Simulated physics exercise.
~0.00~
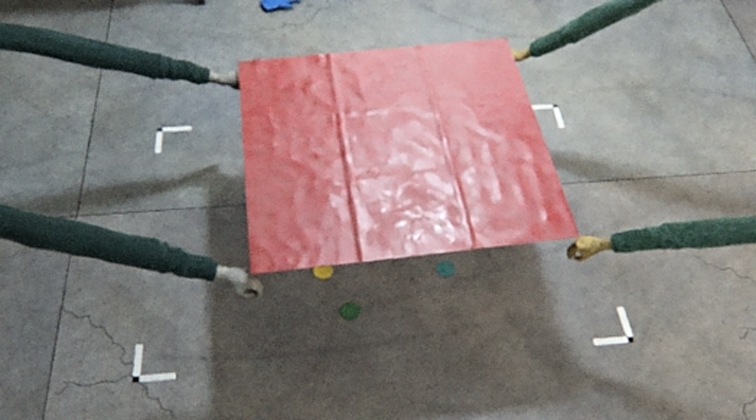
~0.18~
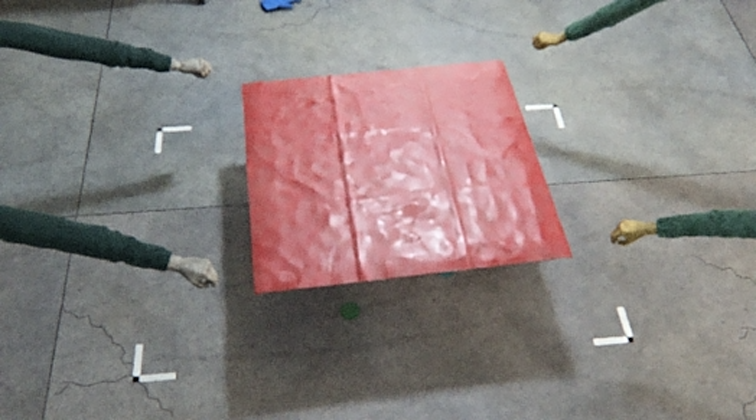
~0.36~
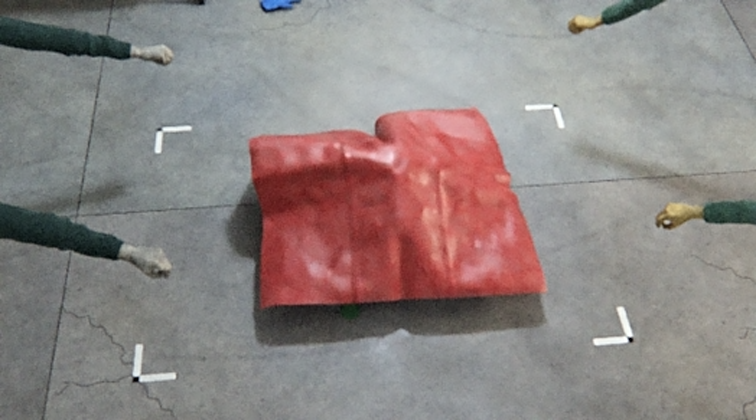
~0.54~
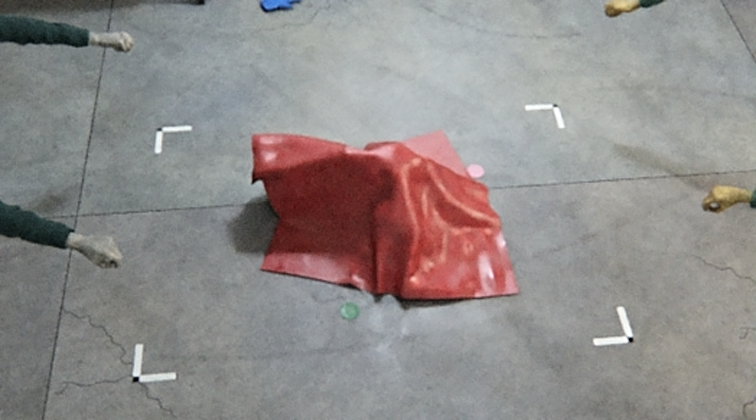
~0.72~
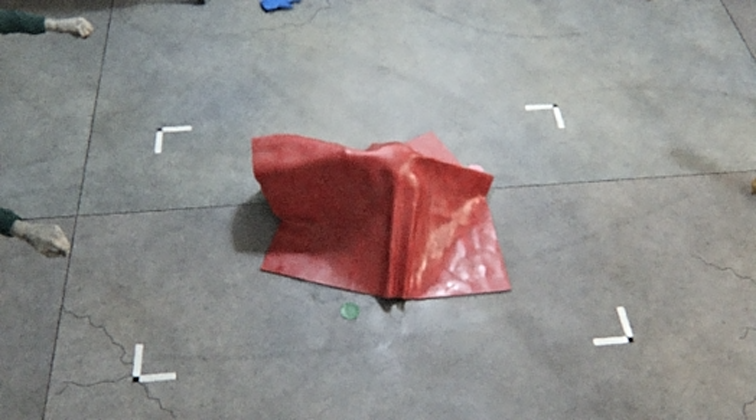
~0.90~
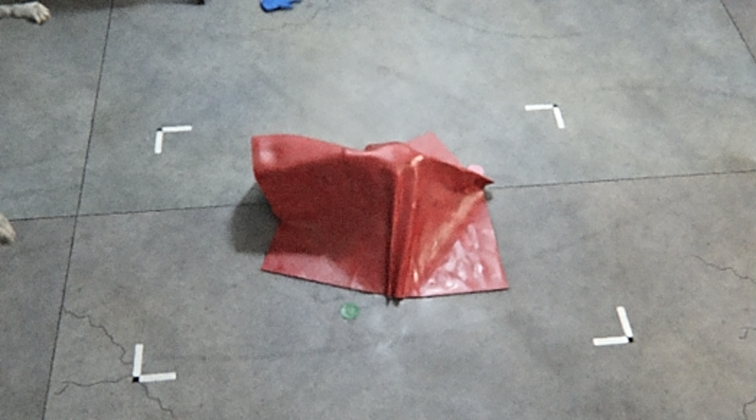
Four green-sleeved arms releasing a level red tarp, which drops and crumples into a peaked heap beside a green coaster.
